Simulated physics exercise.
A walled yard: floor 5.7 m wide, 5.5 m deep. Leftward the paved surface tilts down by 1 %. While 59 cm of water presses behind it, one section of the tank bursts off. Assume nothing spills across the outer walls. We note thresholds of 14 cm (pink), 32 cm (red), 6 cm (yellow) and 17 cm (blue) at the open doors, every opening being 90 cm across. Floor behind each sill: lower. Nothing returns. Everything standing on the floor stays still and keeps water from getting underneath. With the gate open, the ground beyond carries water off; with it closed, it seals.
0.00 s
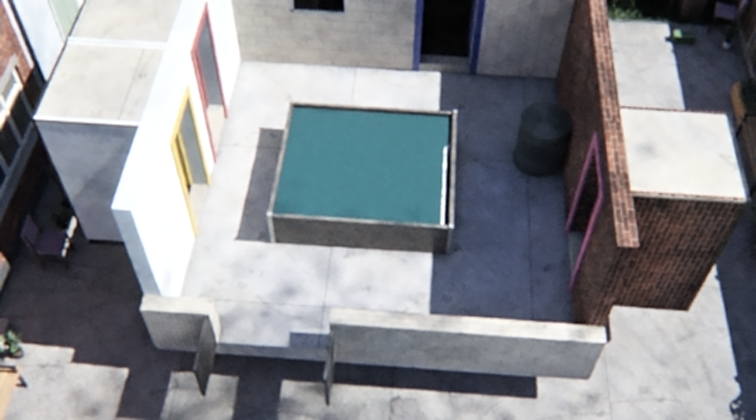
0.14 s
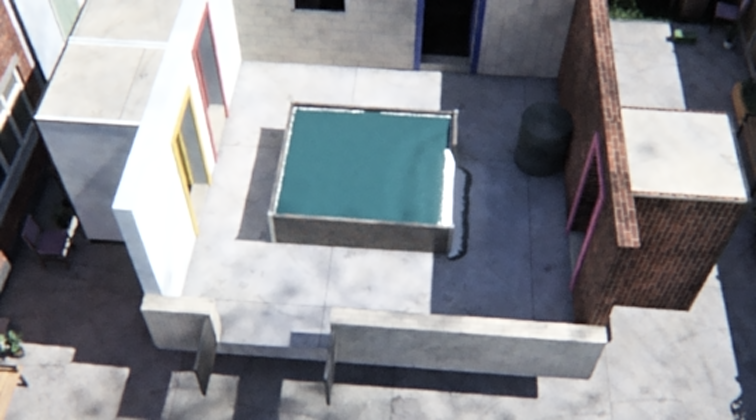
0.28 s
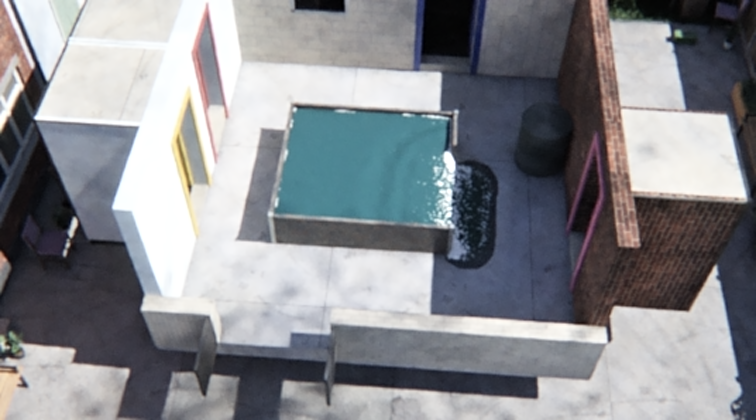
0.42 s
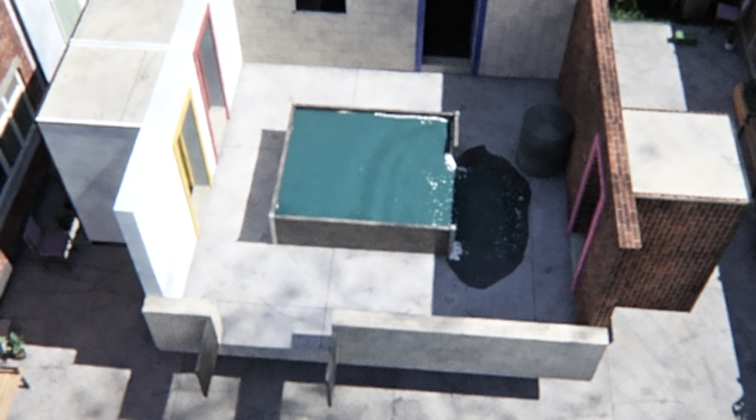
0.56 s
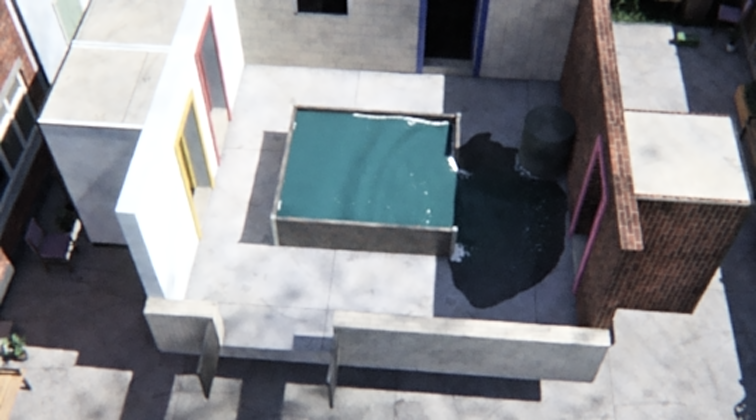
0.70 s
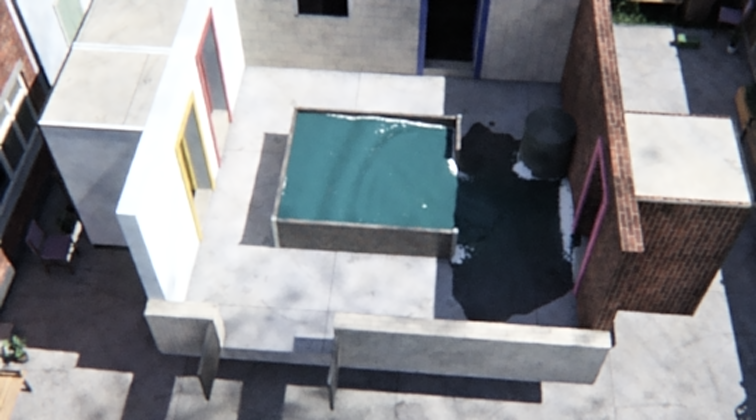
Water pours from the tank's right side and spreads across the paved yard to the brick wall.
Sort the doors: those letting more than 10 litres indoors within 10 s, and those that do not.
The pink door is among those letting more in; the red door is among those that do not; the yellow door is among those letting more in; the blue door is among those that do not.
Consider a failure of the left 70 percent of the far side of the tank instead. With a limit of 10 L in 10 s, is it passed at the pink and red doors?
Door pink stays within, door red stays within.
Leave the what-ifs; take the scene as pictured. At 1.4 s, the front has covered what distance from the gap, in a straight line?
Some 3.0 m out.
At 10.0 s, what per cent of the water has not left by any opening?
Close to 82 in a hundred remains.
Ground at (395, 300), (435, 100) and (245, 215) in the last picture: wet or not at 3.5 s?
Listed in sequence, the spots are drenched, drenched and bone dry.
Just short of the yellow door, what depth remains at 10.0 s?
About 10.0 centimetres.
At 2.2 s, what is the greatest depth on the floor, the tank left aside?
About 44 cm at most.
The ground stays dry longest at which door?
Last: Red.
After 1.4 s water covers 25 % of the floor and is deepest (46 cm) near (563, 204); pink door 33 cm at the sill, 36 L in, red door not reached, yellow door not reached, blue door not reached.
After 2.2 s water covers 30 % of the floor and is deepest (44 cm) near (573, 355); pink door 36 cm at the sill, 133 L in, red door not reached, yellow door not reached, blue door not reached.
After 3.5 s water covers 60 % of the floor and is deepest (36 cm) near (573, 355); pink door 26 cm at the sill, 263 L in, red door not reached, yellow door not reached, blue door 12 cm at the sill, 0 L in.
After 6.0 s water covers 95 % of the floor and is deepest (27 cm) near (194, 266); pink door 17 cm at the sill, 323 L in, red door 4 cm at the sill, 0 L in, yellow door 10 cm at the sill, 12 L in, blue door 10 cm at the sill, 0 L in.
After 10.0 s water covers 100 % of the floor and is deepest (16 cm) near (228, 135); pink door 8 cm at the sill, 329 L in, red door 12 cm at the sill, 0 L in, yellow door 10 cm at the sill, 66 L in, blue door 9 cm at the sill, 0 L in.
